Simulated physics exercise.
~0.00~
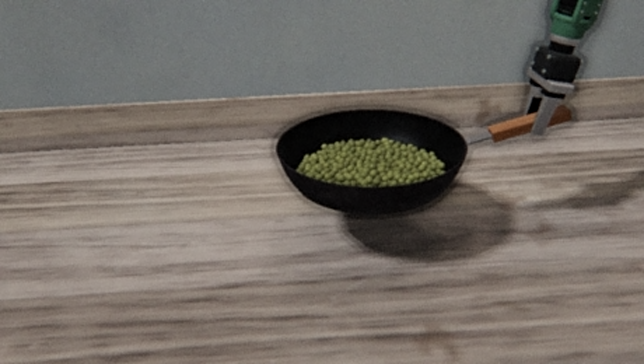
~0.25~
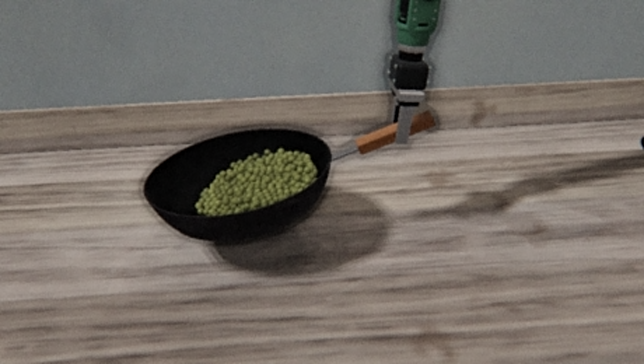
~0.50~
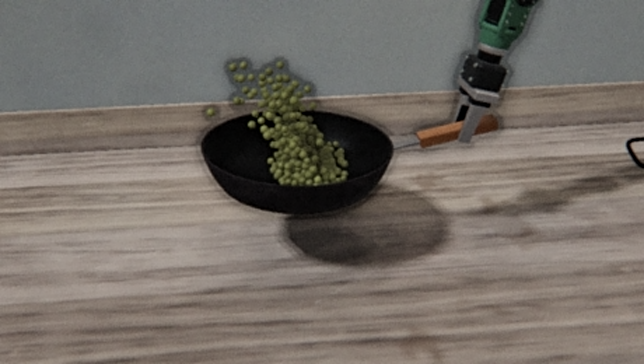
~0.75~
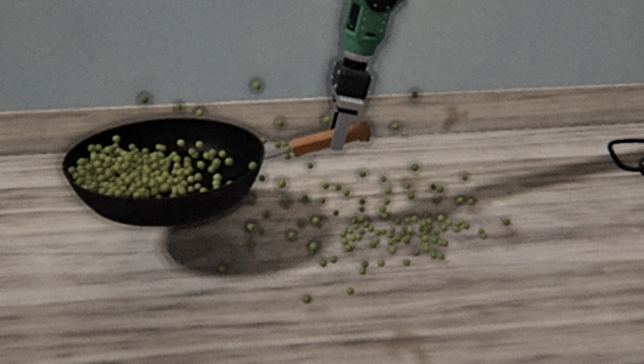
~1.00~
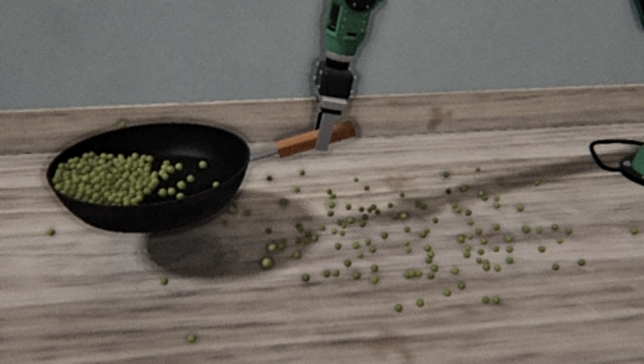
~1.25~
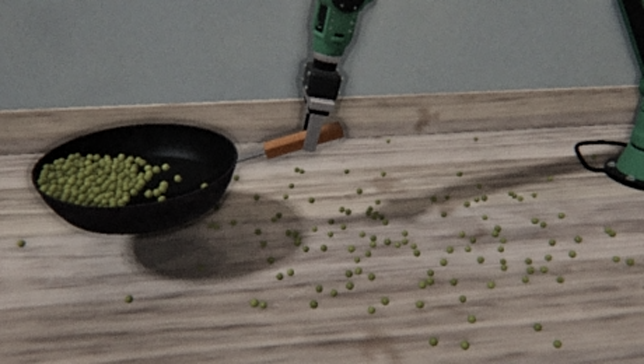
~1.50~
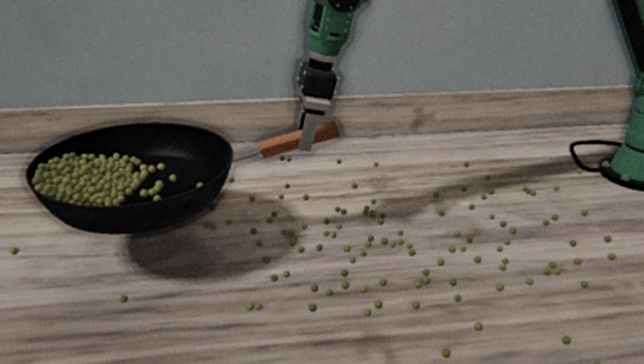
The clip opens on a green and black robot arm holding a dark frying pan by its wooden handle, with a heap of small green beads inside, above a wood-grained surface. The pan swings left, and the beads bank up toward the handle side. It then shifts back to the right, and a clump of beads leaps up over the left part of the pan. As the pan moves left again, many beads spill past the handle side and scatter across the surface to the right. Finally the pan settles at the left, still holding most of the beads.
